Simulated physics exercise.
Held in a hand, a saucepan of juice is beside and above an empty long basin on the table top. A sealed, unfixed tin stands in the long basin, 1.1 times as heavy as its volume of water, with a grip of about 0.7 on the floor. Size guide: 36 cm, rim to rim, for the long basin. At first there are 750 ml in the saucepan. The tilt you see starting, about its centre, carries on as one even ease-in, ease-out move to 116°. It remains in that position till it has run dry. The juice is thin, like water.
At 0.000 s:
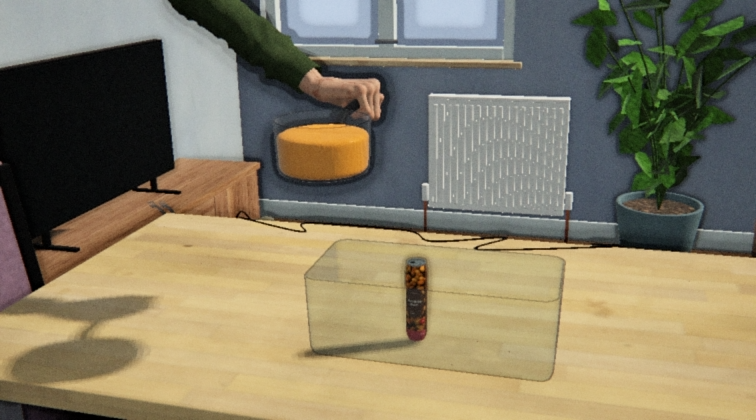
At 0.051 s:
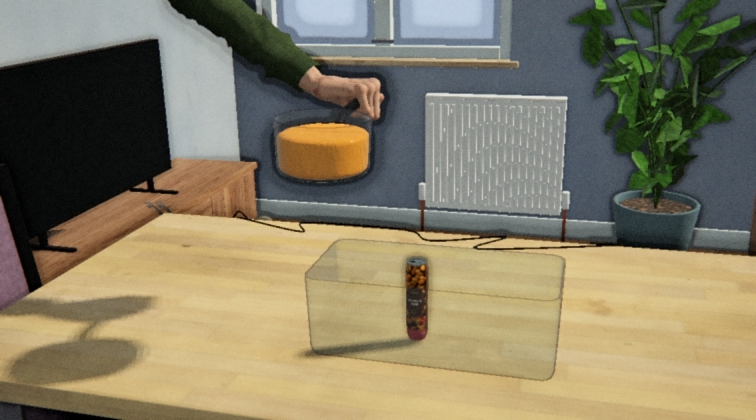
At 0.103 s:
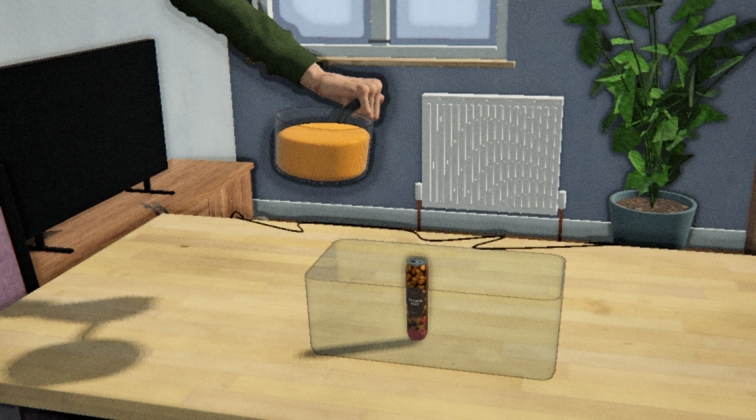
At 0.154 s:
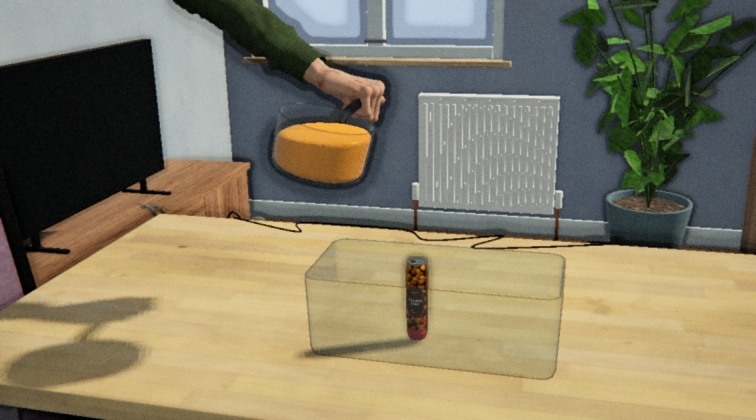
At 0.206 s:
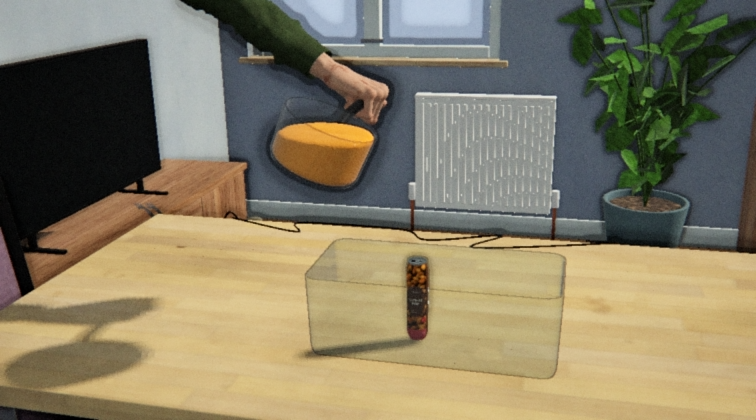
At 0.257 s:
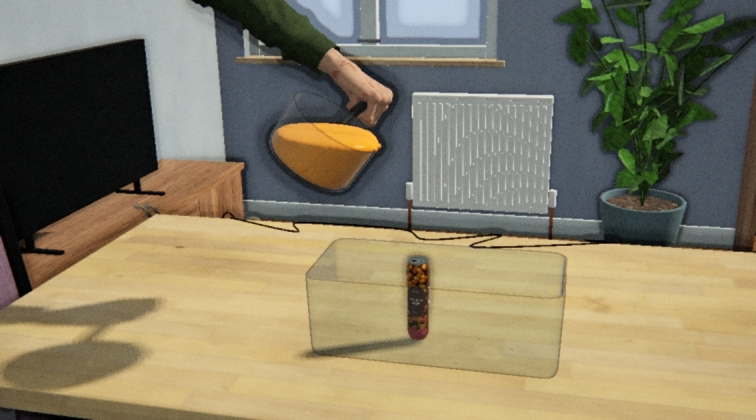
A room with a pale wooden table, a dark television at left, and a window, white radiator and leafy potted plant behind is seen from slightly above the tabletop. A hand in a green sleeve holds a clear saucepan of orange juice above and left of an empty, see-through yellowish long basin, near a dark patterned tin. The hand tilts the saucepan rightward, slowly then further, while the camera drifts slightly.
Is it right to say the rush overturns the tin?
It gets tipped over.
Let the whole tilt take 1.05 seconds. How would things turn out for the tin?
Result: Tin still standing.
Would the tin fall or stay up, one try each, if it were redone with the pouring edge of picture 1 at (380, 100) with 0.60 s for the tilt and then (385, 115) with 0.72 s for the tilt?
Trial 1 - tin tips; trial 2 - tin stays standing.
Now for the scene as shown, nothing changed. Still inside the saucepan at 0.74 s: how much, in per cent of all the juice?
3 %.
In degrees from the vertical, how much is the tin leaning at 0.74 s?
I'd say it's tipped close to 0 degrees.
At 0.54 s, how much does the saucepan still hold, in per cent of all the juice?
Remaining: Near 24 % of the total.
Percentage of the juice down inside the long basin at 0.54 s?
At that time the basin holds about 22 per cent of the liquid.
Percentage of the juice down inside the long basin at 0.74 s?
I'd say roughly 88 in a hundred of it.
By 0.54 s the tilt is 102° and 25 per cent is still to pour; the tin stands where it began.
By 0.74 s the tilt is 116° and 3 per cent is still to pour; the tin stands 1 cm from where it began.
By 0.96 s the tilt is 116° and 0 per cent is still to pour; the tin leans 30°.
By 1.19 s the tilt is 116° and 0 per cent is still to pour; the tin lies on its side.
At rest the tin lies on its side.
